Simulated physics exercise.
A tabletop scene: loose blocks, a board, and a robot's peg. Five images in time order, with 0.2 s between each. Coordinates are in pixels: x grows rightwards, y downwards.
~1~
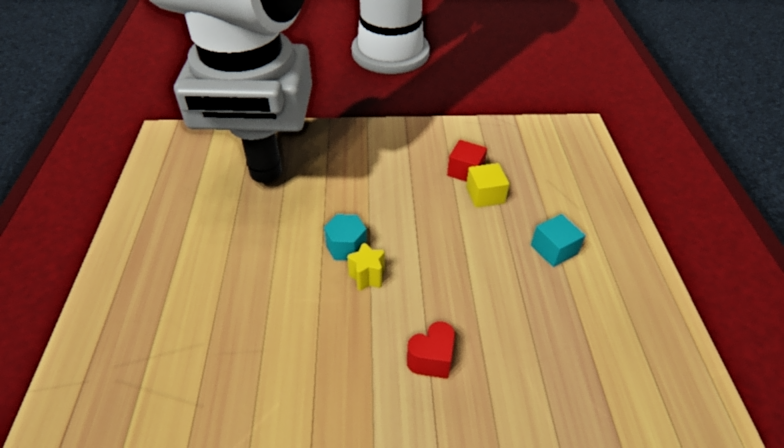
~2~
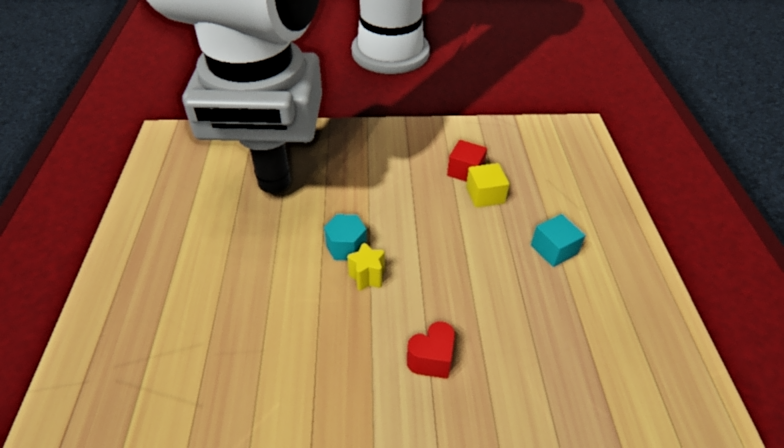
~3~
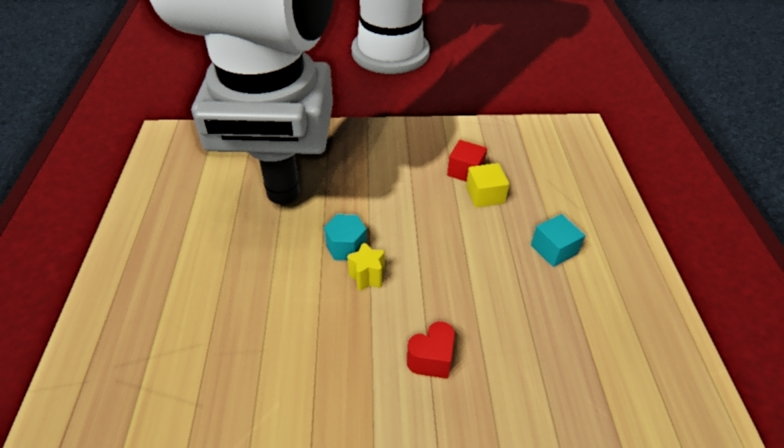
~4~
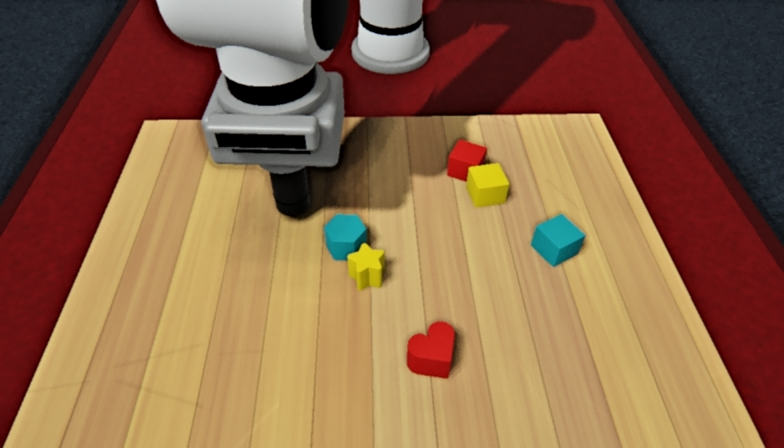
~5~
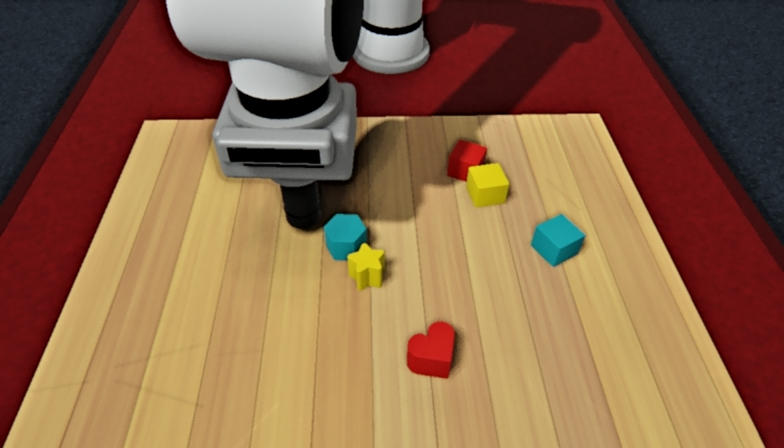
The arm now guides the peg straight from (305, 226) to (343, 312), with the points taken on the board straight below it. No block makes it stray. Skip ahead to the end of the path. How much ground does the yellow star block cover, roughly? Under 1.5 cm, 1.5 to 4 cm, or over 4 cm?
The move is short, under 1.5 cm.
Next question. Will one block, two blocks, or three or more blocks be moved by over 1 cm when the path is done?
Blocks displaced: 1.
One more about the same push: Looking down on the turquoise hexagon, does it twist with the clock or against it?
It goes anticlockwise.
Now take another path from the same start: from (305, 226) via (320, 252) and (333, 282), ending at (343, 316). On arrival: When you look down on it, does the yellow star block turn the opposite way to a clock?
No
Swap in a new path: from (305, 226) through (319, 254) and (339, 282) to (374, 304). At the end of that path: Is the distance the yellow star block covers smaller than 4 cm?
Final answer: Yes.
What follows on the original path. One third of the way, peg (315, 244); turquoise hexagon (351, 232), turned 30° anticlockwise.
Two thirds of the way, peg (328, 273); turquoise hexagon (356, 235), turned 55° anticlockwise; yellow star block (370, 259), turned 15° clockwise.
At the end, peg (342, 304); turquoise hexagon (356, 235), turned 55° anticlockwise; yellow star block (370, 259), turned 15° clockwise; red heart block still.
